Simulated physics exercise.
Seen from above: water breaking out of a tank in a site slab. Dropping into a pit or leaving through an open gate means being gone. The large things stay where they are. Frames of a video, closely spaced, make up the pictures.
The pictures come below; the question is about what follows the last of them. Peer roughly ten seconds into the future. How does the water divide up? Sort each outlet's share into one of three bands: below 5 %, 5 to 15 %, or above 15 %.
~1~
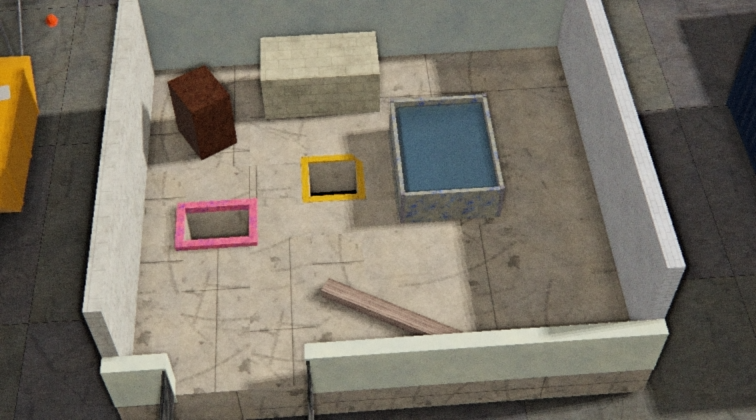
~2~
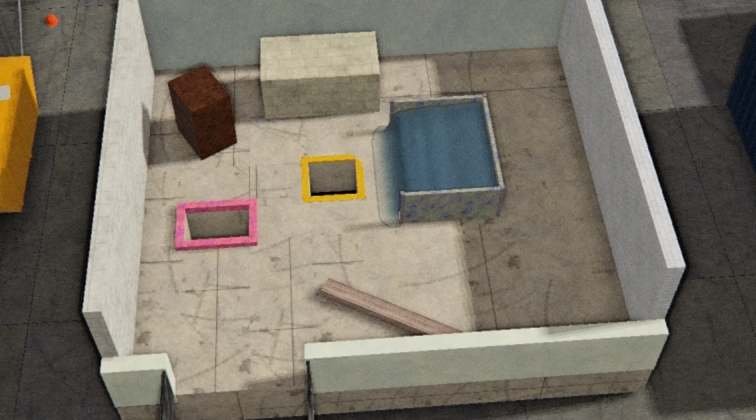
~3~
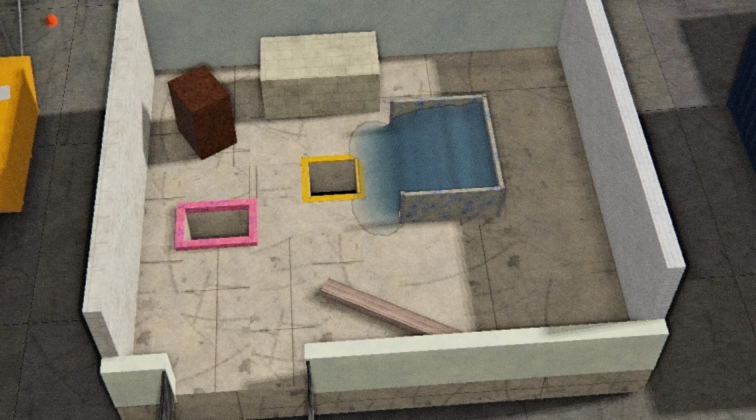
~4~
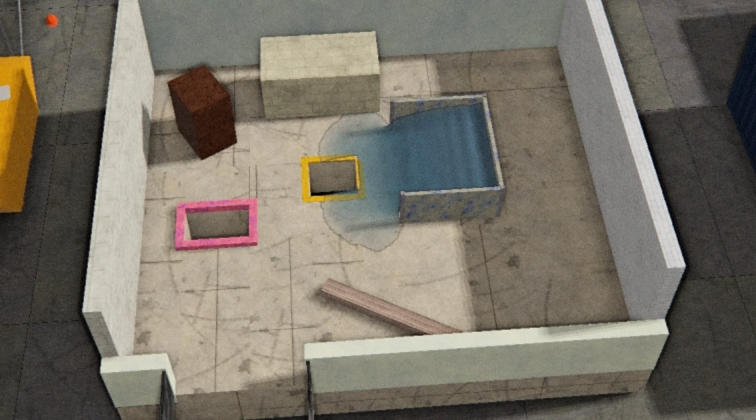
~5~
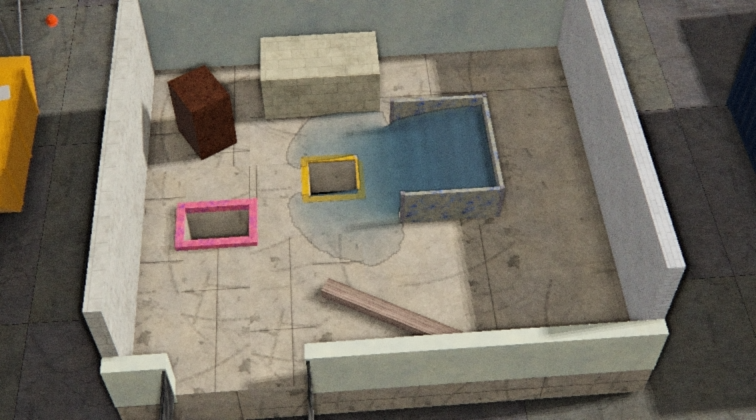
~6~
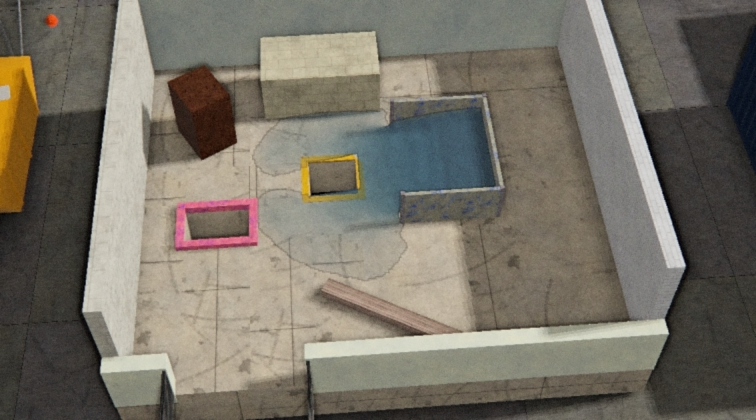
Shares: The gate gets 5 to 15 %; the pink pit gets below 5 %; the yellow pit gets above 15 %.
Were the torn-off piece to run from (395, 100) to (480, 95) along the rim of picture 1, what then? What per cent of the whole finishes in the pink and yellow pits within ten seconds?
Near enough: Pink 0 percent, yellow 4 percent.
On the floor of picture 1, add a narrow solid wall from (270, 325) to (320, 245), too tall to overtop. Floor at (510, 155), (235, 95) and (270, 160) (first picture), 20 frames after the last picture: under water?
Okay, the first comes out left untouched, the next soaked, and the last soaked.
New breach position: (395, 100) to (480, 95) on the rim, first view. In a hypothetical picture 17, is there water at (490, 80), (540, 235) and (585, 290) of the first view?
Going point by point: Waterlogged, left unwetted, left unwetted.
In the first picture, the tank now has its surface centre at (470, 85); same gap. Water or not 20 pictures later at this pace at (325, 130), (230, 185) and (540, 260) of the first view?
Taking them as they were asked, they come out soaked, soaked, bone dry.
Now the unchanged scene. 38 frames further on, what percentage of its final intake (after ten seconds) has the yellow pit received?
Some 90 per cent.
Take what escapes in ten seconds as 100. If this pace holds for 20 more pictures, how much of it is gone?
By my reckoning, 70 %.
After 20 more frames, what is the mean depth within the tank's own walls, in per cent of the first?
My reading is 12 %.
A moment on, water covers 25 % of the floor; the gate 0 %, the pink pit 1 %, the yellow pit 21 %.
Next, water covers 35 % of the floor; the gate 0 %, the pink pit 3 %, the yellow pit 31 %.
Then, water covers 40 % of the floor; the gate 1 %, the pink pit 3 %, the yellow pit 37 %.
Later, water covers 45 % of the floor; the gate 6 %, the pink pit 3 %, the yellow pit 42 %.
In the end, water covers 50 % of the floor; the gate 12 %, the pink pit 3 %, the yellow pit 46 %.
